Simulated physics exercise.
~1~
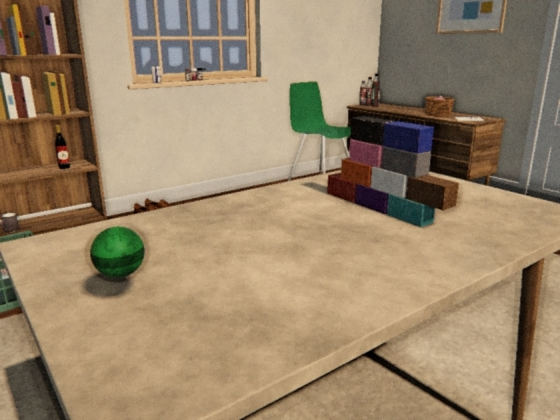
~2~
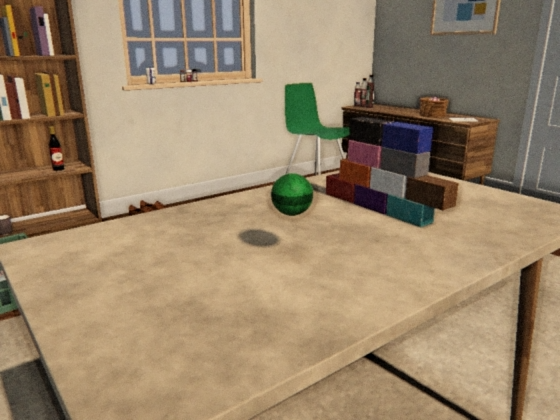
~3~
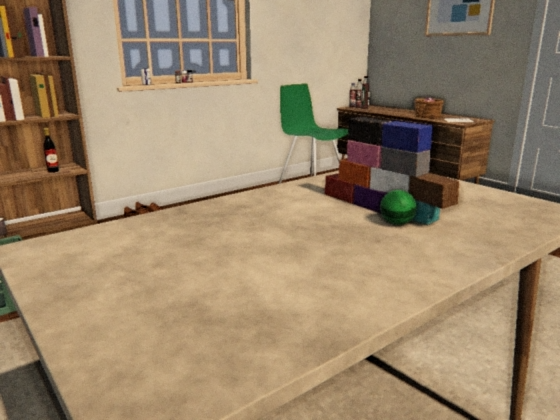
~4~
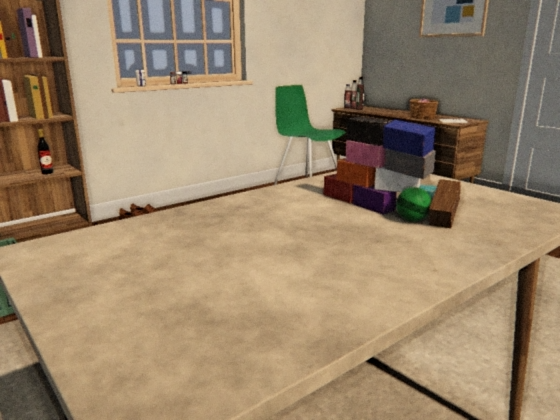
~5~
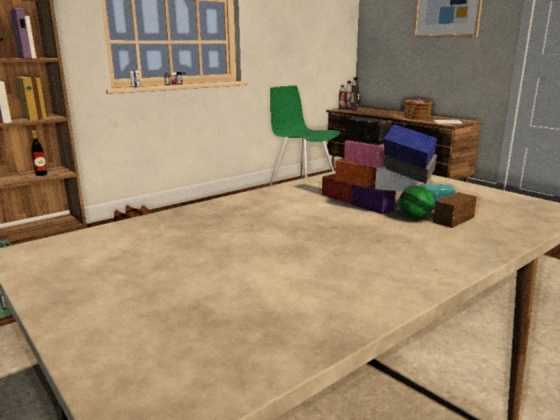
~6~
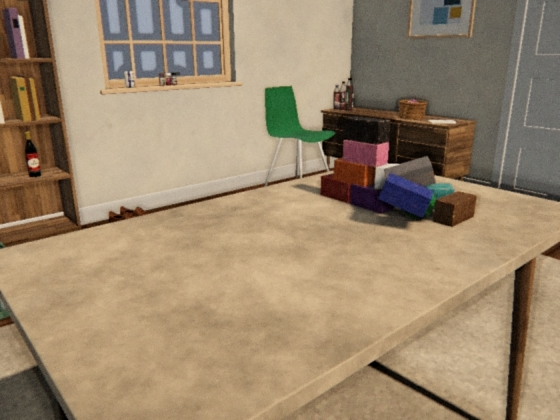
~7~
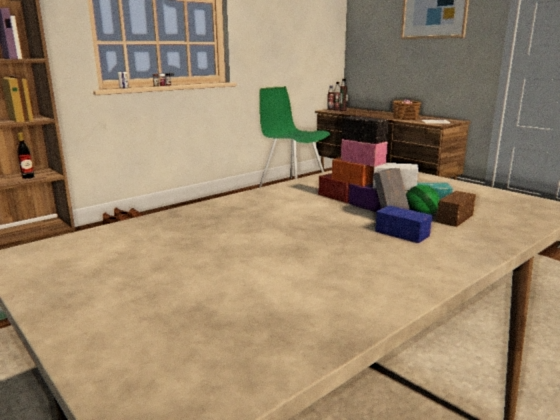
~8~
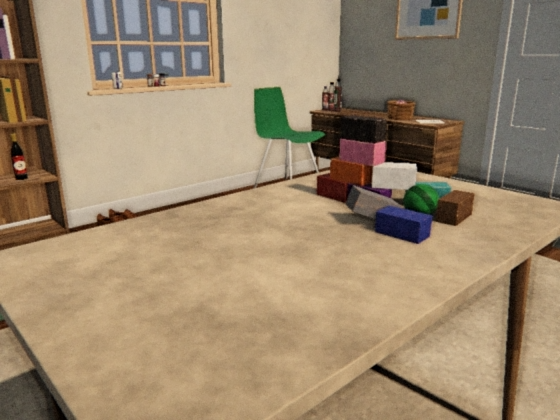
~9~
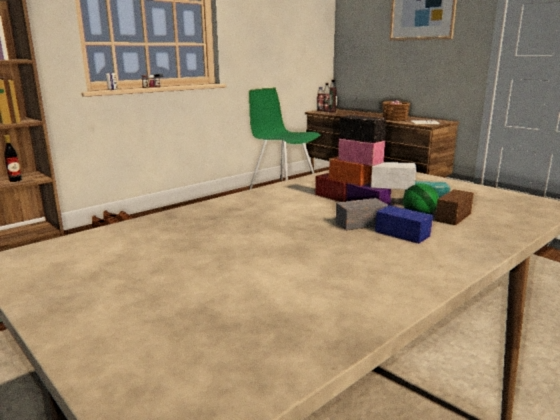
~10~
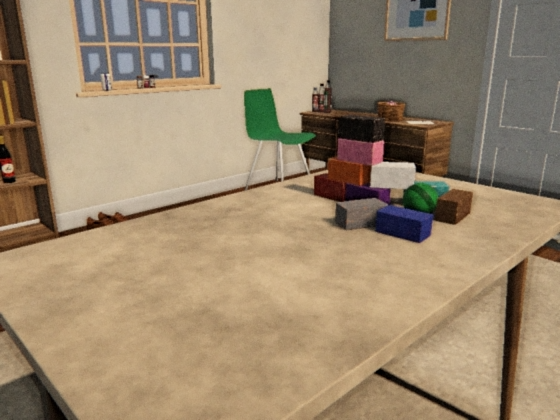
A large pale table fills a room, seen from slightly above, with a bookshelf at left, a window, a green chair and a wooden cabinet behind. A green ball moves from the left across the tabletop towards a small stack of coloured blocks at the right. It strikes the stack's front, pushing the turquoise and brown blocks to the right. The blue block tips off the top and drops to the table, and the grey block topples down beside it. The black block stays upright on the pink one, and the ball rests among the blocks.
